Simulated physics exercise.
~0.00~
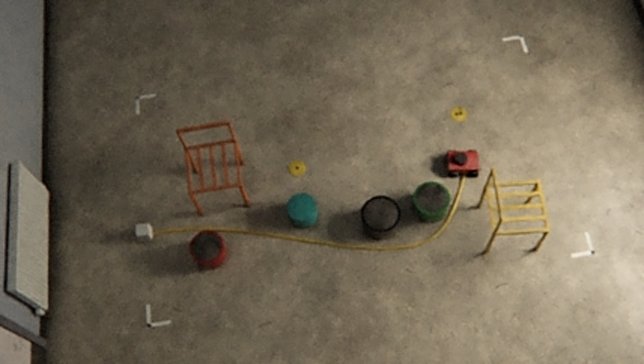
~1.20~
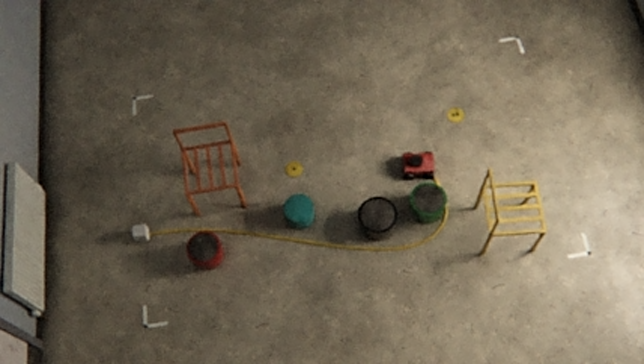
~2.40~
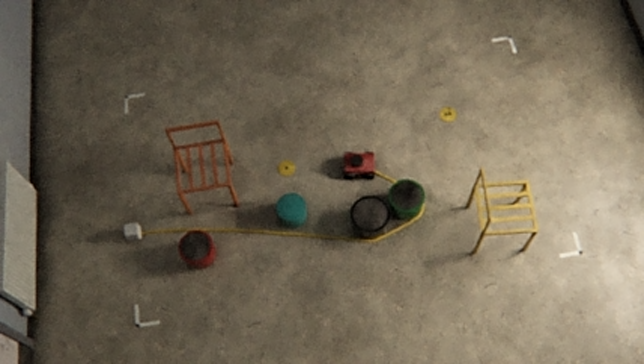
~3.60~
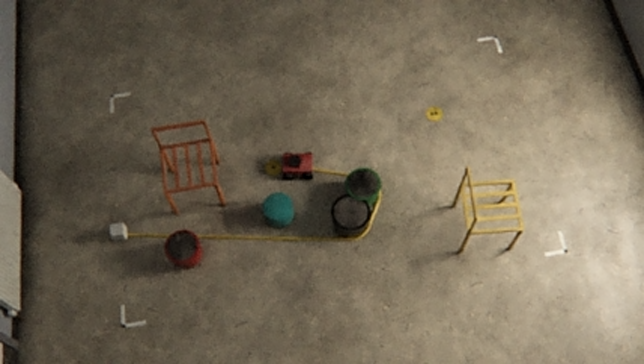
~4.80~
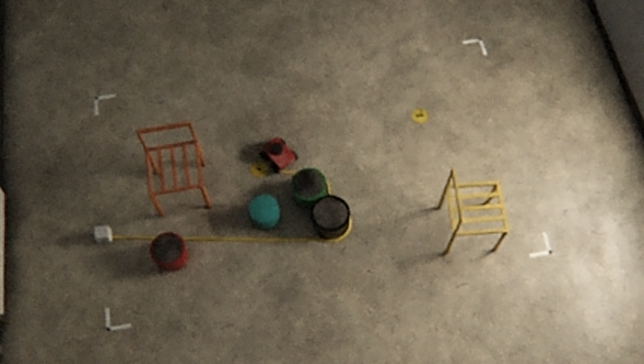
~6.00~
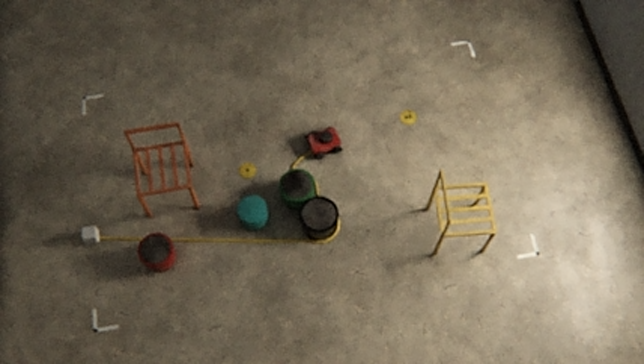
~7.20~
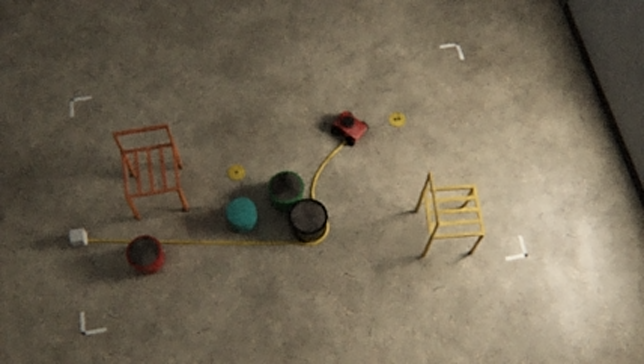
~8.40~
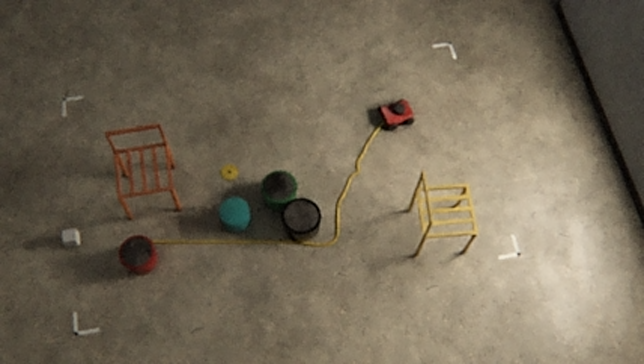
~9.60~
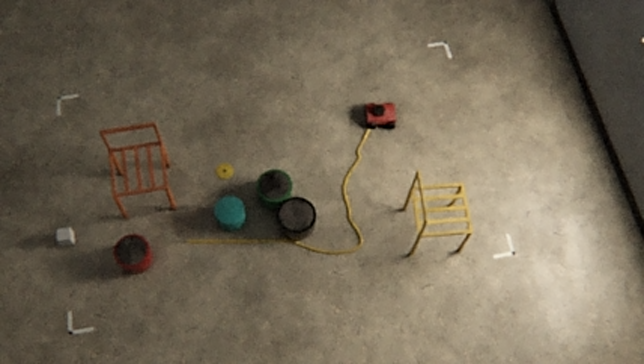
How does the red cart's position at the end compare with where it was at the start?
At the start the cart is below the upper yellow mark, close to the yellow chair. At the end it is higher up on the floor, at that yellow mark and farther from the chair.
